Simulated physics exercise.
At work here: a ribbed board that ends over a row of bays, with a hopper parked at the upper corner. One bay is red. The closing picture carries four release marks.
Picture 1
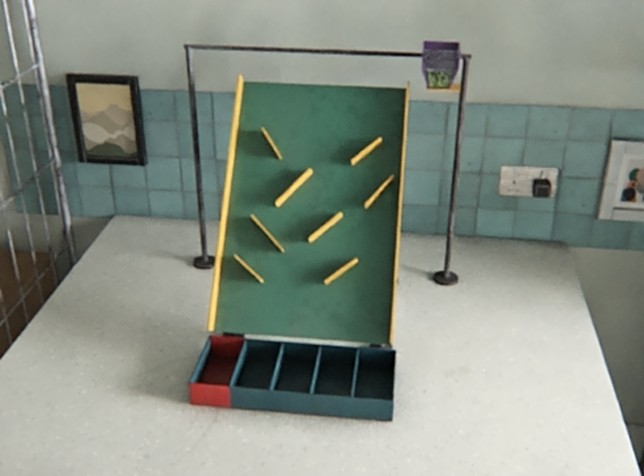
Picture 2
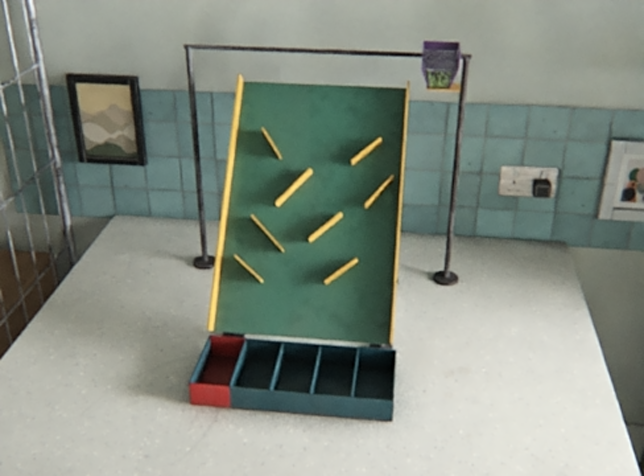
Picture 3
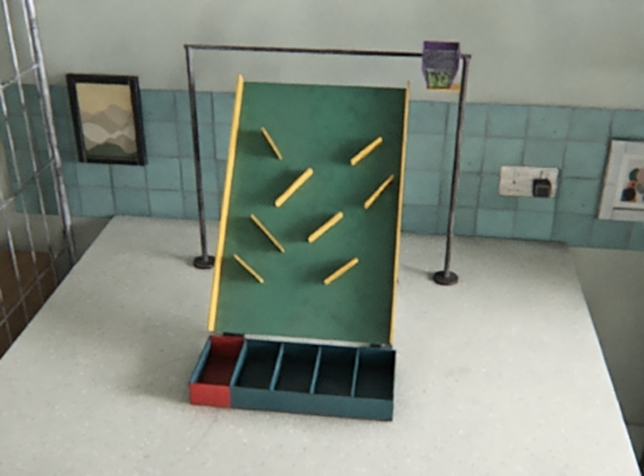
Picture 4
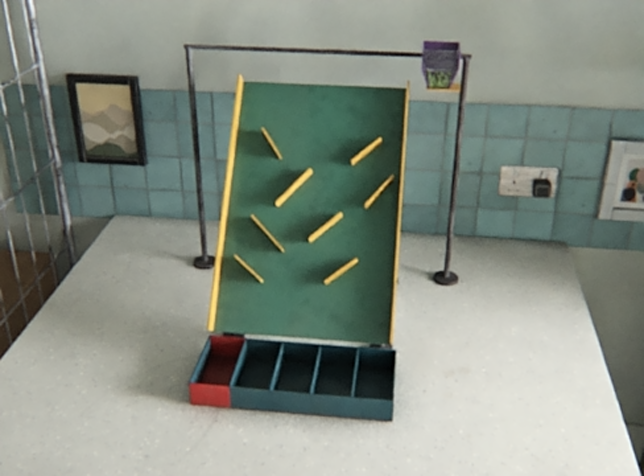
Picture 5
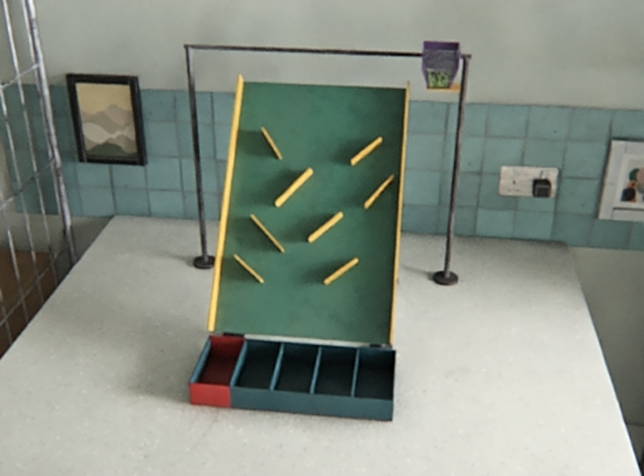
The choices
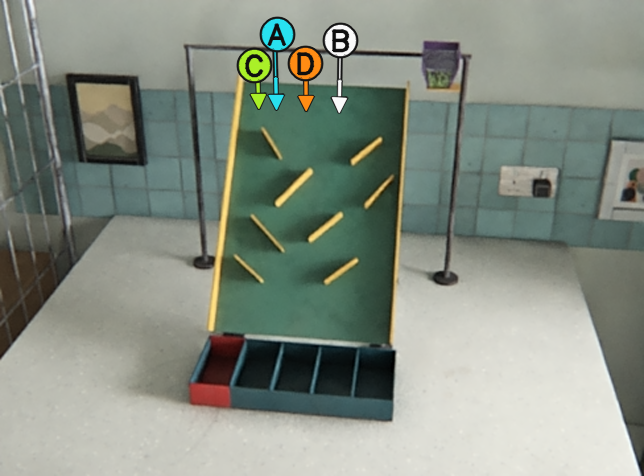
On a pale tabletop by a tiled wall, a small purple container sat at the upper right above a sloping green board with yellow ribs and a row of bays, one red, and nothing noticeably moved.
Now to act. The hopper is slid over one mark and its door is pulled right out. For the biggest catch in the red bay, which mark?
Use mark C.
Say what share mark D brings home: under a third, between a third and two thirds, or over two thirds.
Under a third.
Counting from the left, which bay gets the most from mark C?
It is the first one.
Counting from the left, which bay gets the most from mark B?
The second.
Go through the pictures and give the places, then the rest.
The first frame shows hopper near (439, 78), dried peas, door shut.
The second frame shows ribs (262, 127) to (279, 155), (352, 161) to (381, 138), (276, 203) to (310, 168).
The third frame shows ribs (365, 205) to (393, 175), (252, 215) to (282, 249), (309, 239) to (341, 212).
The fourth frame shows ribs (235, 255) to (260, 280), (325, 282) to (357, 258).
The fifth frame shows red bay near (210, 394), number 1 of 5 from the left.
On the marked copy, mark A meets the board at (276, 104); mark B meets the board at (339, 107); mark C meets the board at (258, 103); mark D meets the board at (306, 105).
If A is chosen, close to a quarter in the red bay, close to two thirds in other bays, a small share outside the box.
If B is chosen, a small share in the red bay, the bulk in other bays.
If C is chosen, close to half in the red bay, close to a third in other bays, a small share outside the box.
If D is chosen, close to a quarter in the red bay, the bulk in other bays, only a few outside the box.
